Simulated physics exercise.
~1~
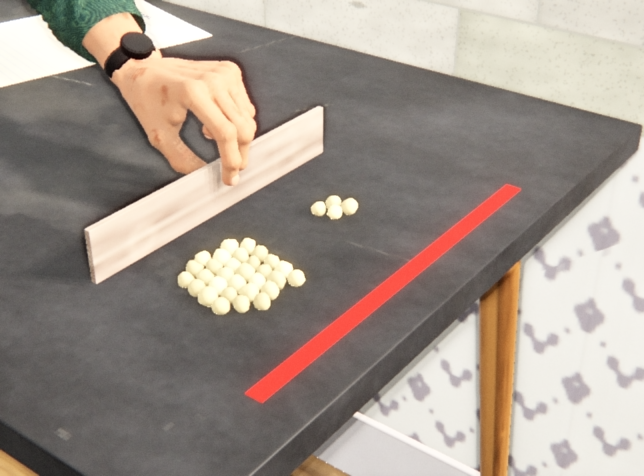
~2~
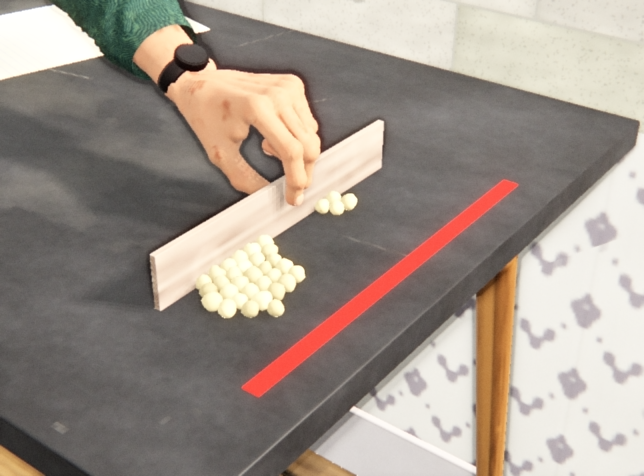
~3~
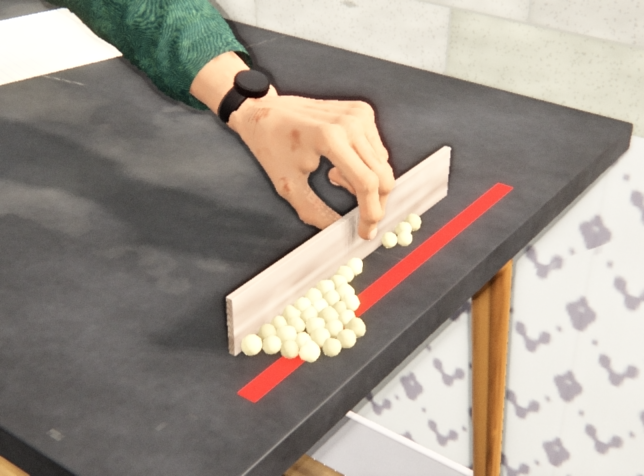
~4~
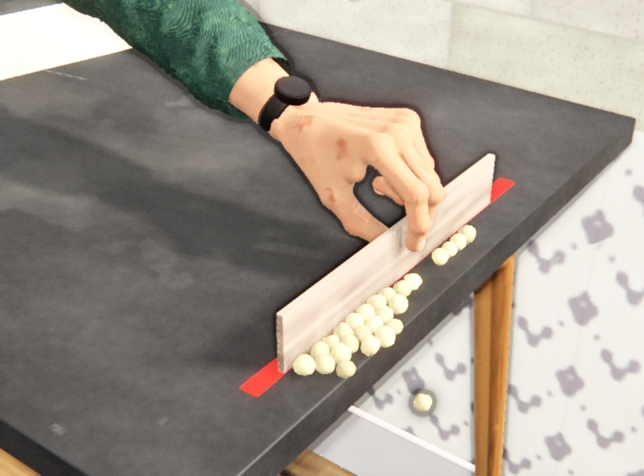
In this clip, a hand pushes an upright strip of wood across a dark table, sweeping two handfuls of pale round bits toward the edge. The strip stops at the red tape, with pieces of the front handful going over the edge while the smaller back handful stays on top.
